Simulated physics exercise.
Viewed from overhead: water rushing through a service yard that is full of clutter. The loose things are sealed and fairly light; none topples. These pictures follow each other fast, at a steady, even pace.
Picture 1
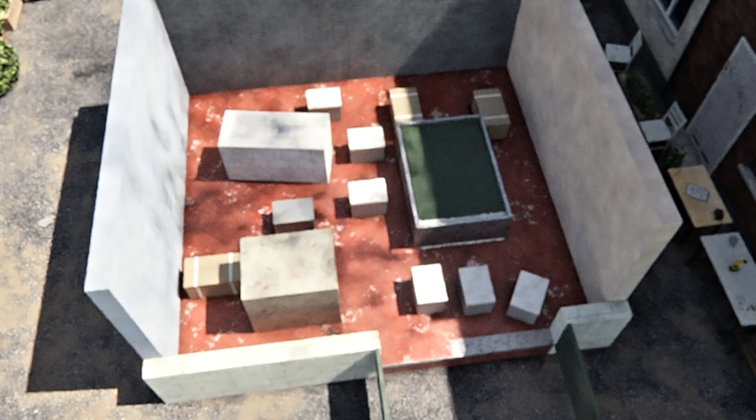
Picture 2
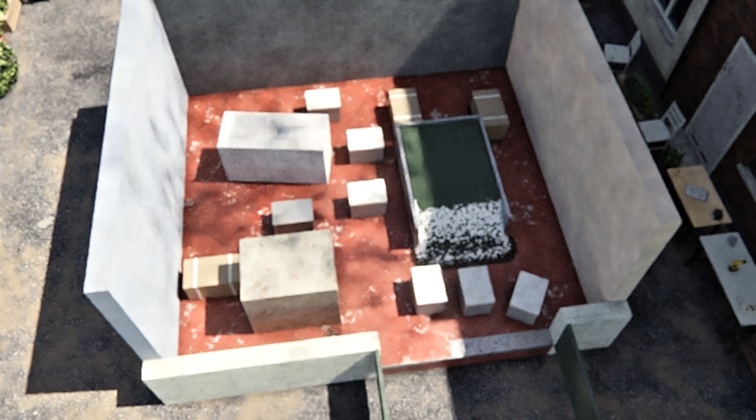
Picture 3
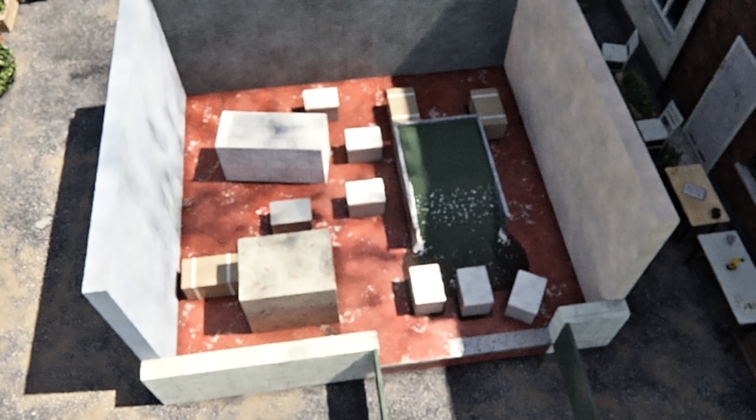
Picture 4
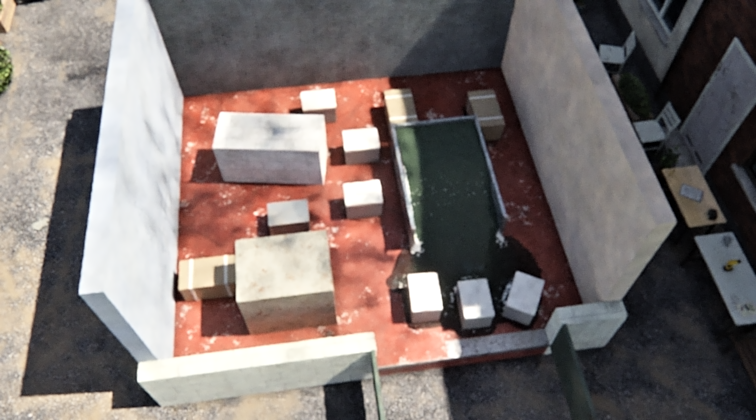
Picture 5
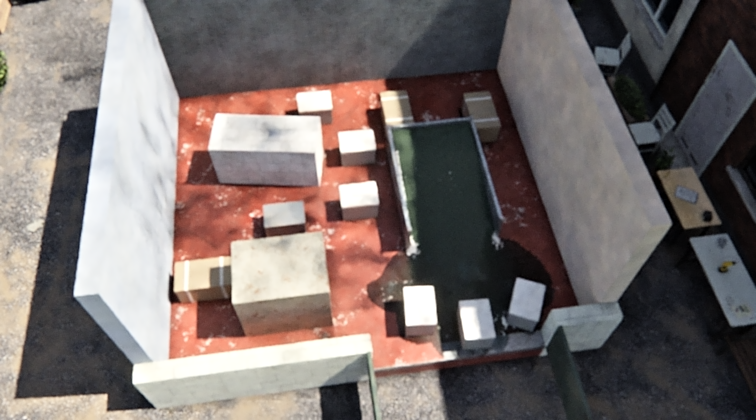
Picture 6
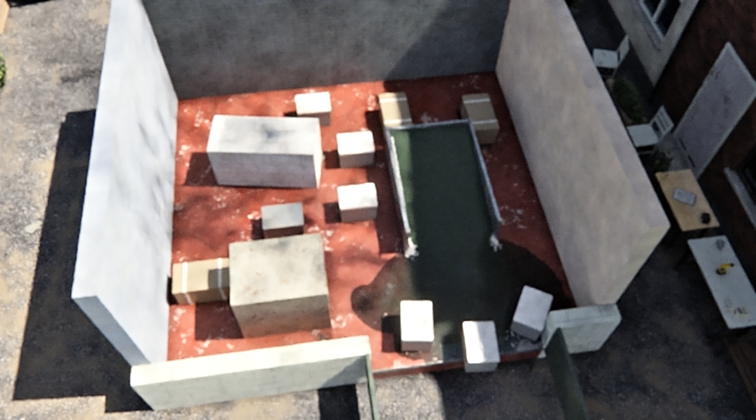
Dark green water burst from the near end of a raised tank in a walled yard, foaming white at first, then spread across the red floor and pushed a few pale boxes toward the low front wall.
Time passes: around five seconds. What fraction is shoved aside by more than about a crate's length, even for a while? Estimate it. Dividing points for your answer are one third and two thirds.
Answer: A share under one third.
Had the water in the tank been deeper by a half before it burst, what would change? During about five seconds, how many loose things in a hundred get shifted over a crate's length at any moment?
40 per cent.
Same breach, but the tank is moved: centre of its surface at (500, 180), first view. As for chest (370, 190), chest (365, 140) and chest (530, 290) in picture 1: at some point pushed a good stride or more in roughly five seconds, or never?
Results in order: Never that far / never that far / made it that far.
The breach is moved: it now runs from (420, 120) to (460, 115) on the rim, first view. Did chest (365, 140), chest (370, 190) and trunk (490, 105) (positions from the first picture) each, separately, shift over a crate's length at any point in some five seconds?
First below the mark, then below the mark, then over the mark.
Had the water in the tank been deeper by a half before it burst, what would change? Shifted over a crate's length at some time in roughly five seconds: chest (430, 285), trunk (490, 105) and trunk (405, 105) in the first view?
Well, one by one: Carried that far, carried that far, not carried that far.
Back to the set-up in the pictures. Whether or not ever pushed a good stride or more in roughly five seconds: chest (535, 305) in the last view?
Verdict: Yes.
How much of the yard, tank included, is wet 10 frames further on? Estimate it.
30 per cent, roughly.
A moment on, 2 of 10 are well off their spots; 1 afloat.
Next, 2 of 10 are well off their spots; 1 afloat.
Later, 3 of 10 are well off their spots; 0 afloat.
In the end, 3 of 10 are well off their spots, and 3 have been at some point; 0 afloat.
